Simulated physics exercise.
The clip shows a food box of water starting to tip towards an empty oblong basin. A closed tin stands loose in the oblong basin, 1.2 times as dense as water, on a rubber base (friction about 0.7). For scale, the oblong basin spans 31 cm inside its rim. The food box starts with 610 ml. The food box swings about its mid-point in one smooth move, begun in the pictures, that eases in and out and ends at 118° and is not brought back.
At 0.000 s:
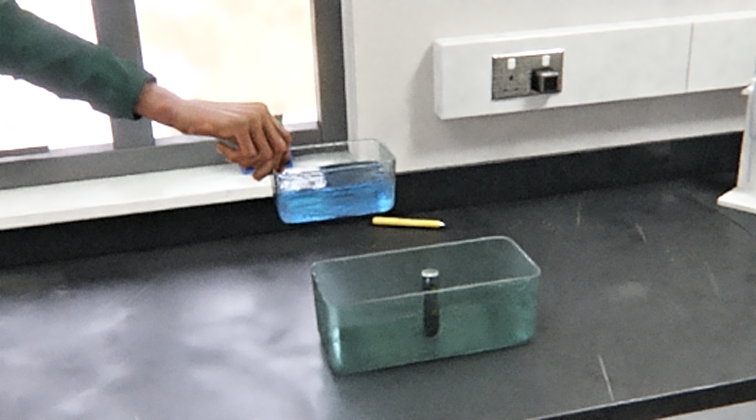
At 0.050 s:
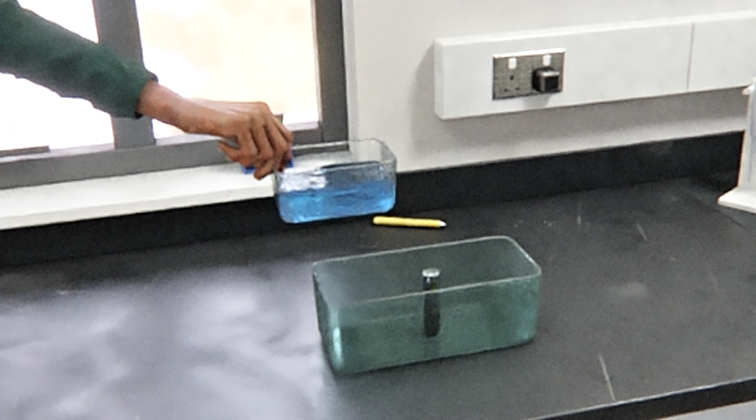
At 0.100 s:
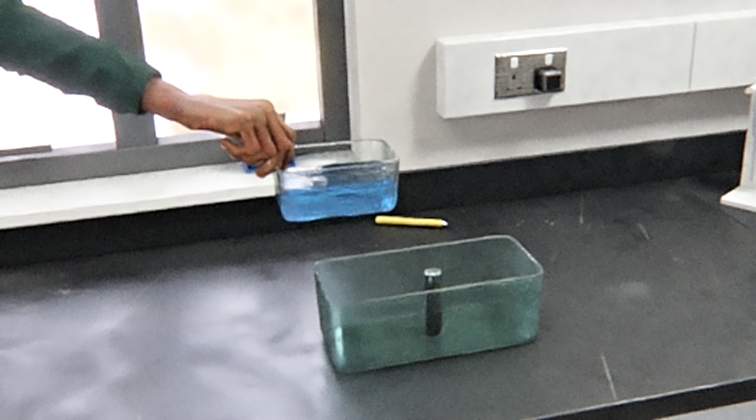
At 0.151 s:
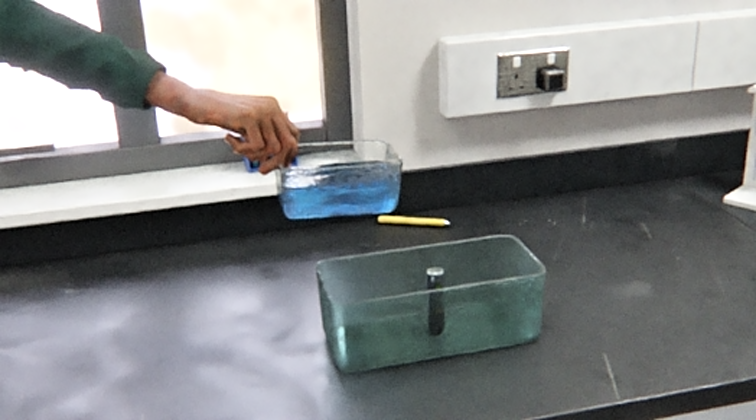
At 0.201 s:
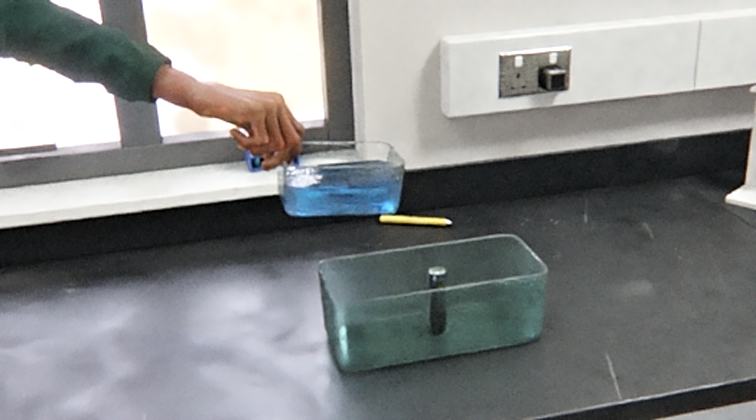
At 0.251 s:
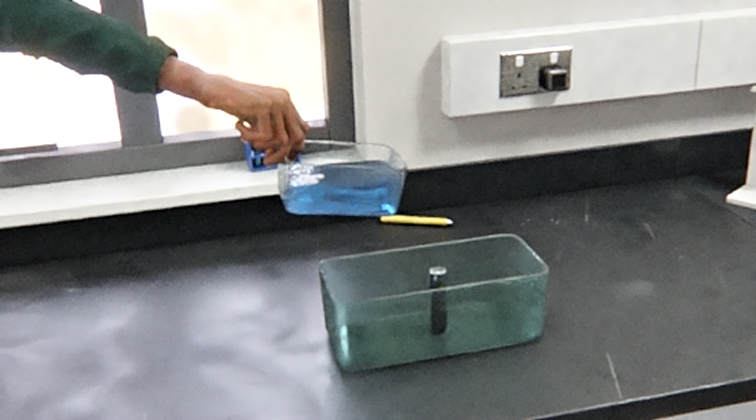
A hand holding a clear container of blue water behind a greenish glass basin, with a small dark upright object standing inside it, tilted the container slightly to the right, its yellow pencil-like neighbour lying still.
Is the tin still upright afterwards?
The tin remains upright.
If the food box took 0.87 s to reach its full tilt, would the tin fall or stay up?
The tin stays up.
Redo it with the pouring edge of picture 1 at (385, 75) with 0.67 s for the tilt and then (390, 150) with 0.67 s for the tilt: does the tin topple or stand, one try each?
First it stays up; then it goes over.
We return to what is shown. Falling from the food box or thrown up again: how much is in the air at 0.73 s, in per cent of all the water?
About 38 per cent.
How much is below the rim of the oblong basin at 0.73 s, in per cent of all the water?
About 16 per cent.
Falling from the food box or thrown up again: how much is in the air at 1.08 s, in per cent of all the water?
Some 8 per cent.
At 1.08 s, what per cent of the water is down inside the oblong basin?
About 86 per cent.
Then, 0.73 s in, the tilt is 67° and 46 per cent is still to pour; the tin stands where it began.
Then, 1.08 s in, the tilt is 107° and 5 per cent is still to pour; the tin stands where it began.
Then, 1.44 s in, the tilt is 118° and 0 per cent is still to pour; the tin stands where it began.
Then, 1.84 s in, the tilt is 118° and 0 per cent is still to pour; the tin stands where it began.
Finally, the tin stands where it began.
